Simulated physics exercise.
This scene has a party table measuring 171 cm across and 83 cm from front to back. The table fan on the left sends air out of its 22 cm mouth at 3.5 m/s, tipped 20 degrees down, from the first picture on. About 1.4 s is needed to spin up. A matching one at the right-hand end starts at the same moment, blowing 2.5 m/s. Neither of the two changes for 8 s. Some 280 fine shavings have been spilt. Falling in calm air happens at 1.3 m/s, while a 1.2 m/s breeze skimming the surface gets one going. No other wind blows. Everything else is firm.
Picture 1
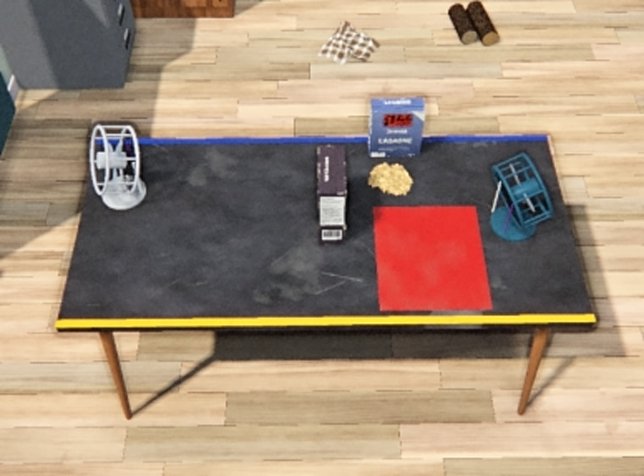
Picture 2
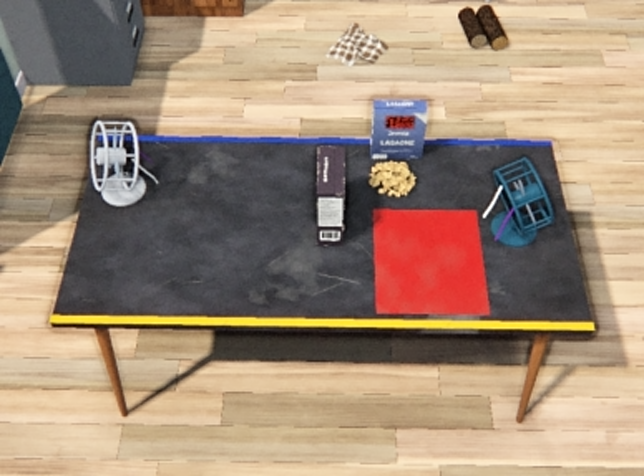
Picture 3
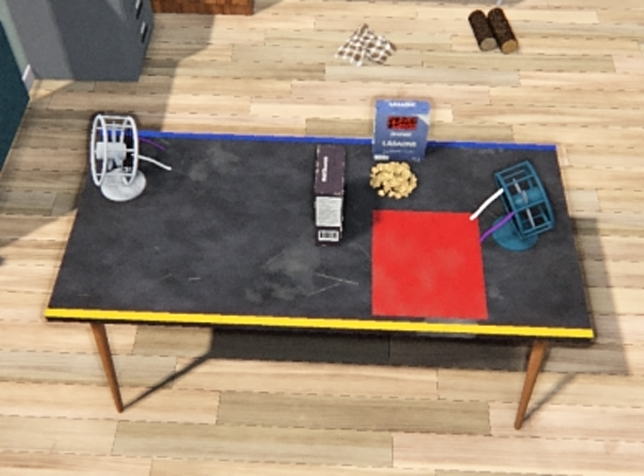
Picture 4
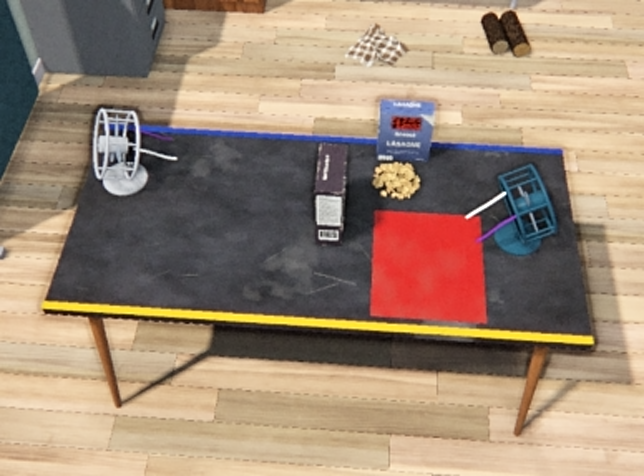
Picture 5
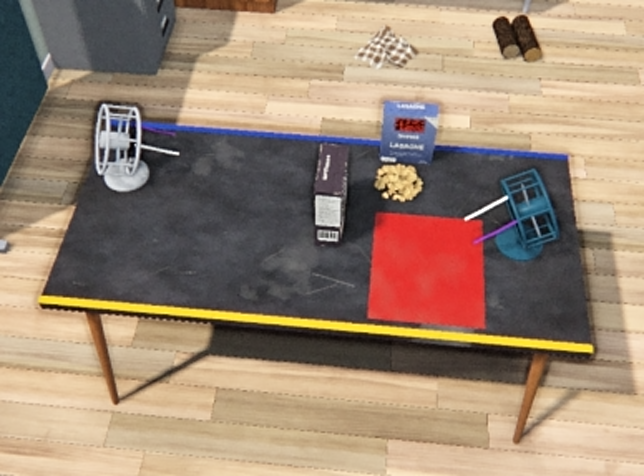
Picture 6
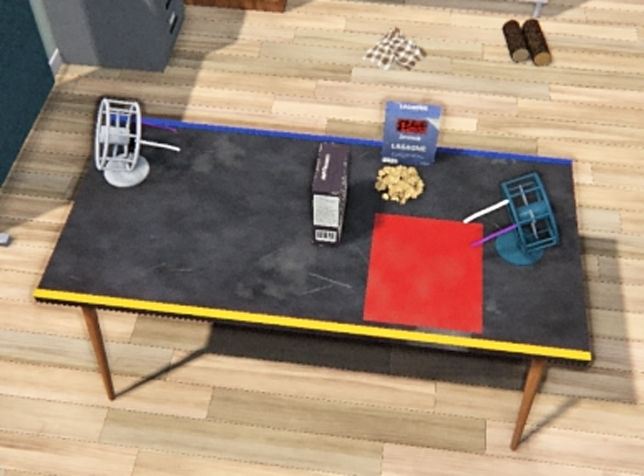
A dark table with a fan at each end held two cartons, a red mat and a small pile of pale shavings; ribbons began streaming from both fans, while the pile barely changed.
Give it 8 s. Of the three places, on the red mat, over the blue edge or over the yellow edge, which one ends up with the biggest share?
The biggest share is at the blue place.
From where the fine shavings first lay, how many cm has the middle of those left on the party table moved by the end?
Distance: Approx. 45 cm.
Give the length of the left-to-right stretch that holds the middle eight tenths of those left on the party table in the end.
Spread, left to right: Approx. 10 cm.
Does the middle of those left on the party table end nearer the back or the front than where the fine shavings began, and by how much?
Rearward, some 5 cm.
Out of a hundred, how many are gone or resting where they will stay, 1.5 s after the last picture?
About 10 %.
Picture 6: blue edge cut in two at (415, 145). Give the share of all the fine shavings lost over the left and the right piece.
Roughly 0 % cross the left stretch, and around 30 % the right stretch.
Then, 0.5 s after the last picture the count stands so, 0 % are on the red mat, 0 % over the yellow edge and 0 % over the blue edge; the middle of those left on the top is near (418, 183).
Then, 1.5 s after the last picture the count stands so, 0 % are on the red mat, 0 % over the yellow edge and 0 % over the blue edge; the middle of those left on the top is near (501, 192).
Then, 3.3 s after the last picture the count stands so, 0 % are on the red mat, 0 % over the yellow edge and 15 % over the blue edge; the middle of those left on the top is near (522, 193).
Then, 6.9 s after the last picture, at the end, 0 % are on the red mat, 0 % over the yellow edge and 26 % over the blue edge; the middle of those left on the top is near (526, 191).
